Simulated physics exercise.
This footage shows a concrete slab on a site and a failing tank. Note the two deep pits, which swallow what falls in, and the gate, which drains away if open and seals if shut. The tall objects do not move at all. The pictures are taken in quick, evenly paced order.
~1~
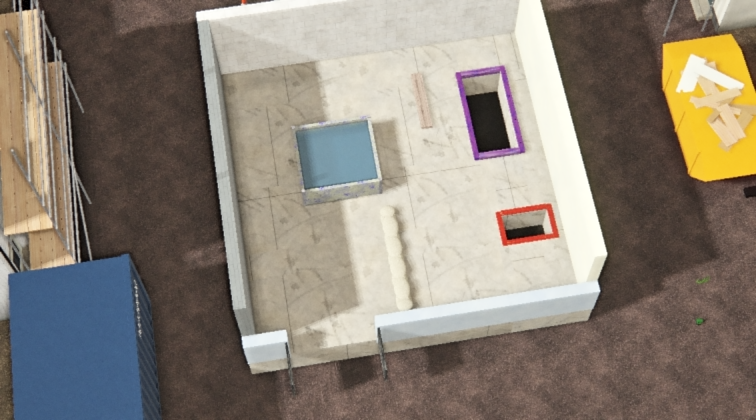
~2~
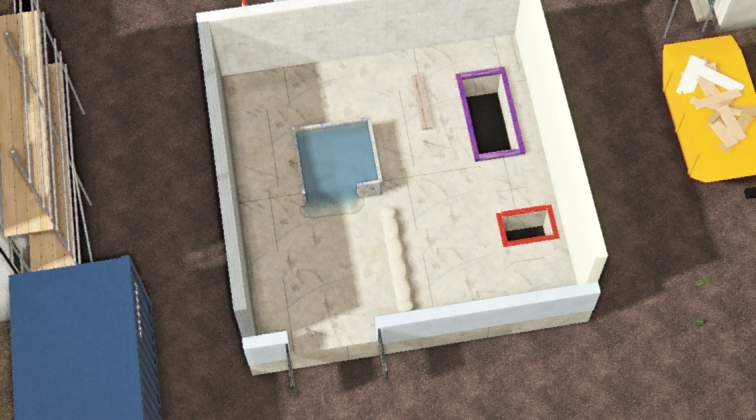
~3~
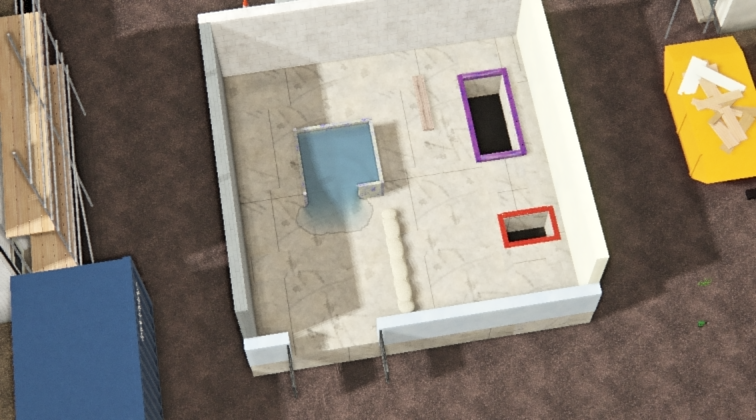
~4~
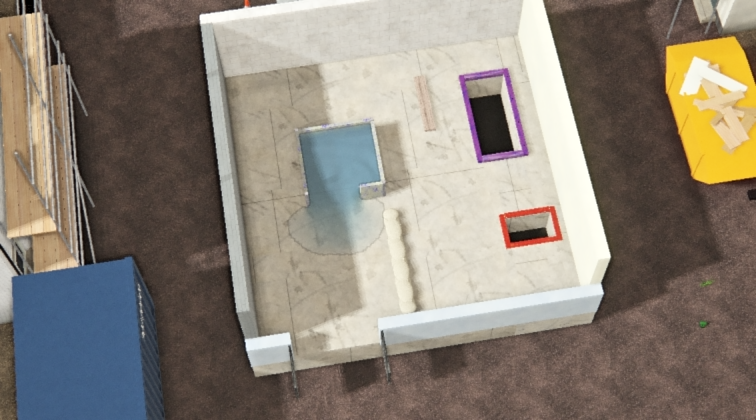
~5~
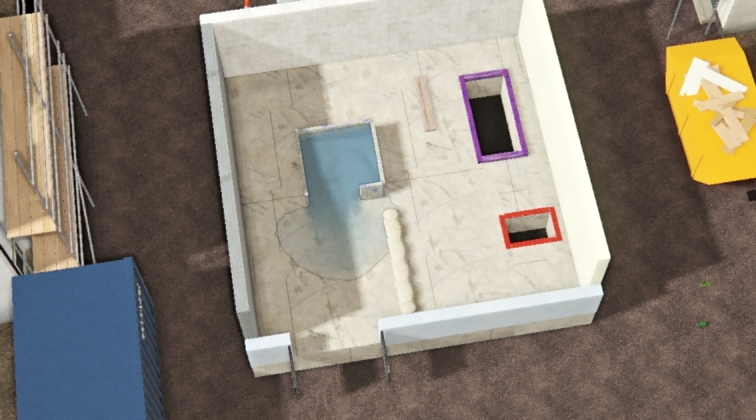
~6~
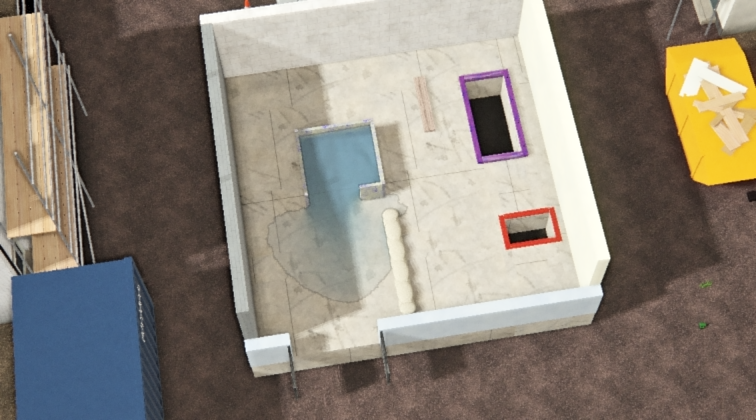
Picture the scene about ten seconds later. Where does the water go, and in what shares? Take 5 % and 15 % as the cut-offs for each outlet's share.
As I see it, the gate is left holding a hefty amount - past fifteen per cent. The purple pit is left holding a tiny amount - below five per cent. The red pit is left holding a tiny amount - below five per cent.
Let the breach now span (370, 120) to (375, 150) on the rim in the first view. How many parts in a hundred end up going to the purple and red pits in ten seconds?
I'd say the purple pit gets around 14 percent and the red pit around 20 percent.
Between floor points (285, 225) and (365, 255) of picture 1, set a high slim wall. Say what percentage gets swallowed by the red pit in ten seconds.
Roughly 8 per cent ends up in the red pit.
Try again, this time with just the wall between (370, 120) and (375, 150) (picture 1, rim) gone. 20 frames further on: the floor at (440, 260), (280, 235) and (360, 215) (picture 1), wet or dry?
The first would be still unwetted, the second still unwetted and the third still unwetted.
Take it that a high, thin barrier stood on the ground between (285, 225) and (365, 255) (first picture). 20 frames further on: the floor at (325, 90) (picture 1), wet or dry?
Waterless.
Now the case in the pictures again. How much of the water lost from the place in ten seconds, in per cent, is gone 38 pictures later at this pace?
Share gone: About 75 %.
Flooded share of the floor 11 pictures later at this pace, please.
It comes to roughly 25 in a hundred.
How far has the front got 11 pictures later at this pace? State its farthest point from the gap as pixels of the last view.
I'd say around (484, 315).
A moment on, water covers 20 % of the floor; the gate 2 %, the purple pit 0 %, the red pit 0 %.
Next, water covers 25 % of the floor; the gate 13 %, the purple pit 0 %, the red pit 0 %.
Then, water covers 30 % of the floor; the gate 28 %, the purple pit 0 %, the red pit 0 %.
Later, water covers 30 % of the floor; the gate 45 %, the purple pit 0 %, the red pit 1 %.
In the end, water covers 30 % of the floor; the gate 59 %, the purple pit 0 %, the red pit 3 %.
